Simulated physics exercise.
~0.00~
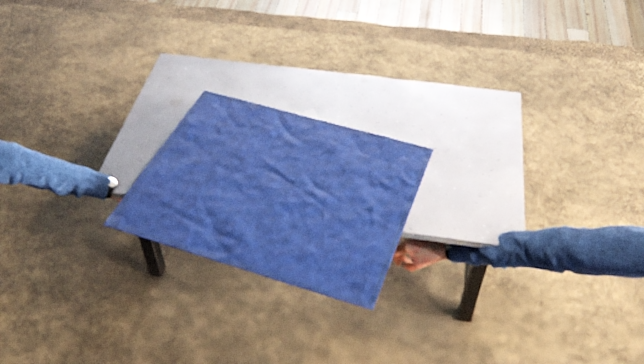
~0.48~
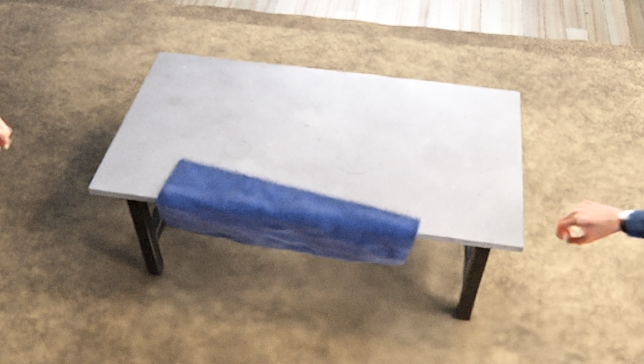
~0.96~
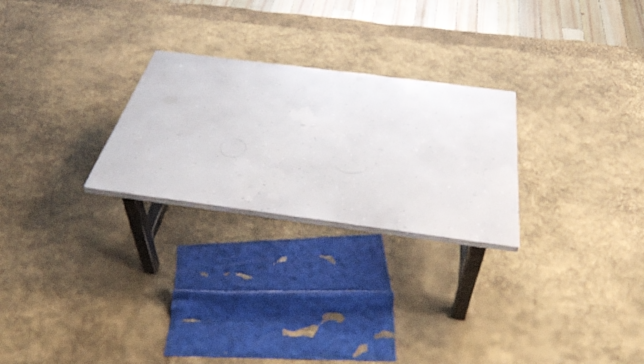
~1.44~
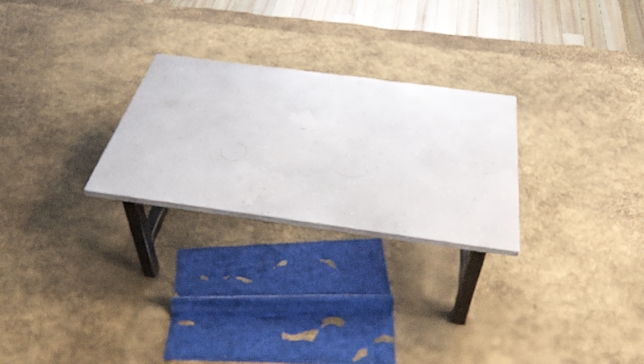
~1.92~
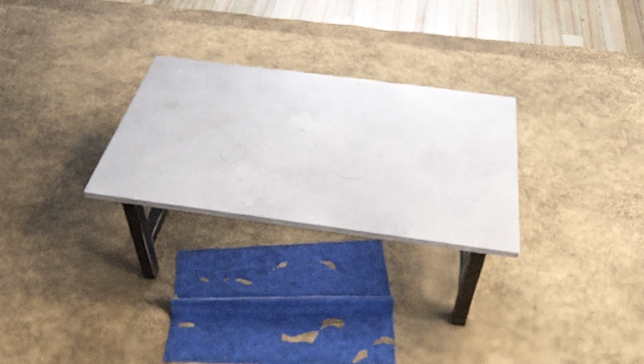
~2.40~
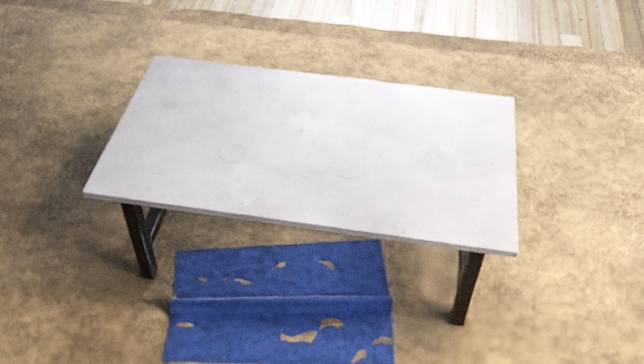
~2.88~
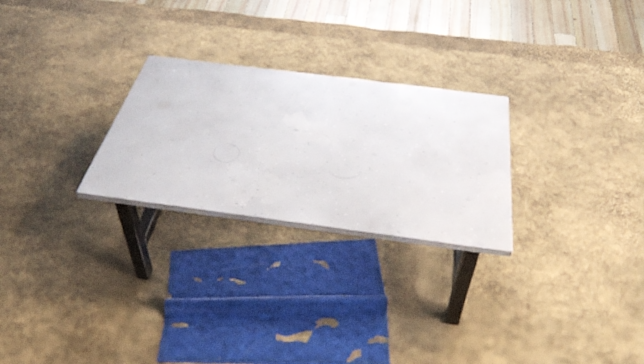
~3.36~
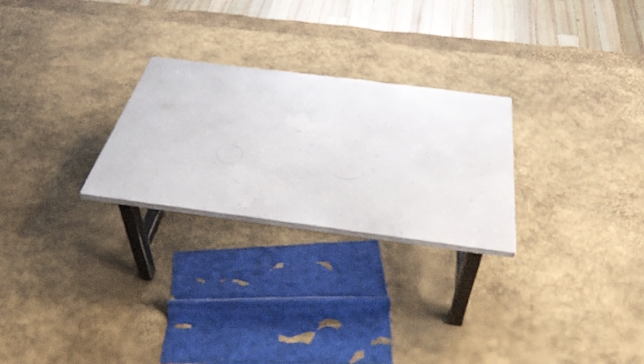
Blue scarf, let go by two hands over the front edge of a pale desk, slipping off and lying on the floor.
